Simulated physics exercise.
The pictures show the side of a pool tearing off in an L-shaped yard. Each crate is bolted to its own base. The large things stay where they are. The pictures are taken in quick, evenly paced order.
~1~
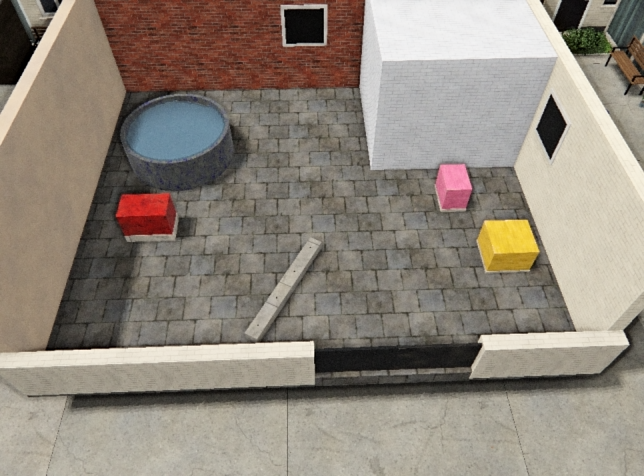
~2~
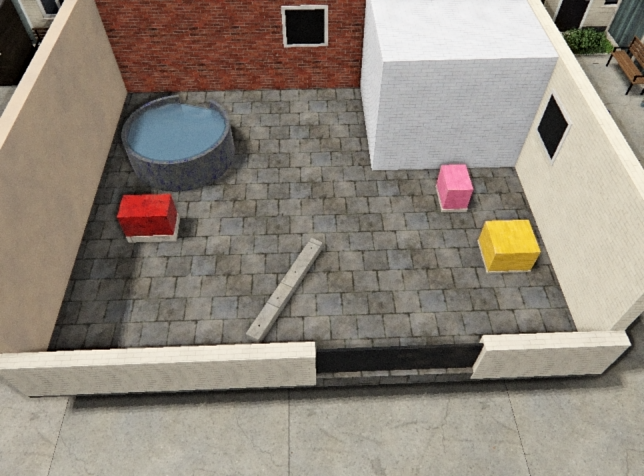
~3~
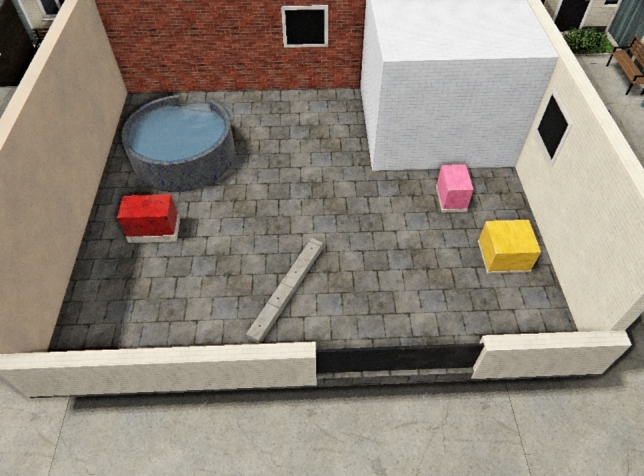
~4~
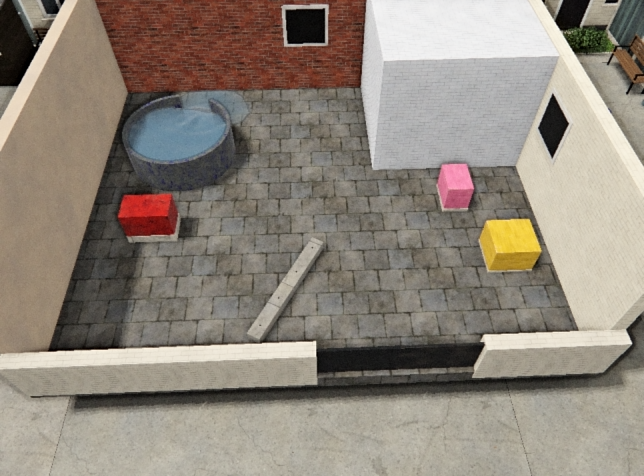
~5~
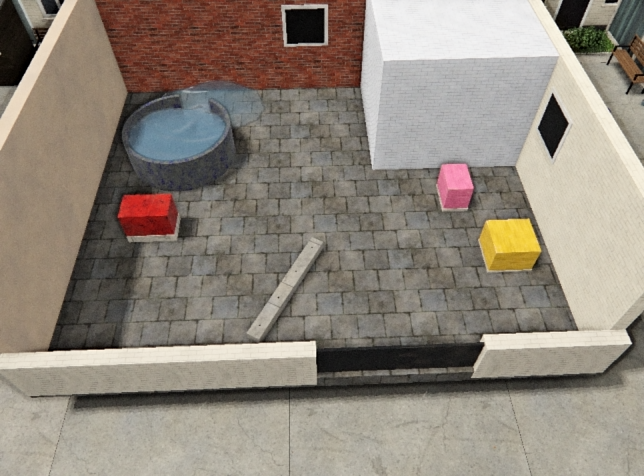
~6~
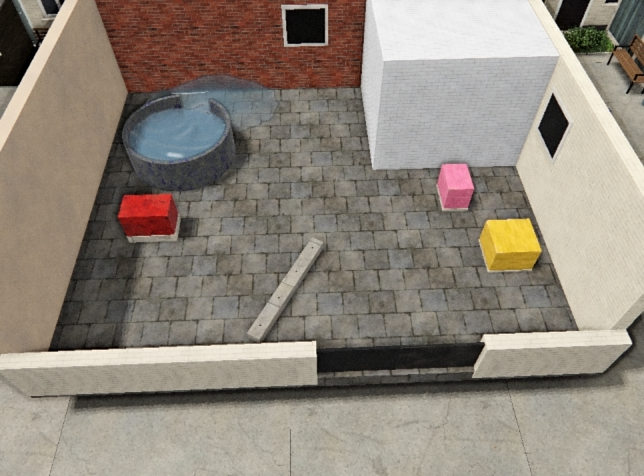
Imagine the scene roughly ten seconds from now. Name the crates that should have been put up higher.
Afterwards, the pink crate ends up dry; the yellow crate ends up dry; the red crate ends up dry.
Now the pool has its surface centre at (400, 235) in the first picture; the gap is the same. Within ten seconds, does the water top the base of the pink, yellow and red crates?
I'd say the pink one is overrun, the yellow one is overrun and the red one is unharmed.
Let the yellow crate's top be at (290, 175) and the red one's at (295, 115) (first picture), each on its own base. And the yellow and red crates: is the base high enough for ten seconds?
As I see it, the yellow crate is flooded; meanwhile the red crate is not reached.
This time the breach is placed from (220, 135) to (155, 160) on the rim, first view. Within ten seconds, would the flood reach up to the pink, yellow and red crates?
Crate by crate: Pink - hit; yellow - hit; red - hit.
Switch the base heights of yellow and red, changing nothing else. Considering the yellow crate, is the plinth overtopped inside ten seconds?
My guess is that the yellow one stays untouched.
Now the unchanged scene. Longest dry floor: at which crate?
From the pictures, the pink crate.
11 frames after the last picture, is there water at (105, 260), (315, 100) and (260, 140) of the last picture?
Point one left clear, point two sodden, point three left clear.
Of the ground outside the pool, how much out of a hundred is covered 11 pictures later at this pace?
Roughly 15 %.
A moment on, water covers 10 % of the floor; the pink crate not reached, the yellow crate not reached, the red crate not reached.
Next, water covers 15 % of the floor; the pink crate not reached, the yellow crate not reached, the red crate not reached.
Then, water covers 30 % of the floor; the pink crate not reached, the yellow crate not reached, the red crate water round its plinth.
Later, water covers 65 % of the floor; the pink crate not reached, the yellow crate not reached, the red crate water round its plinth.
In the end, water covers 85 % of the floor; the pink crate stayed above the water, the yellow crate stayed above the water, the red crate stayed above the water.
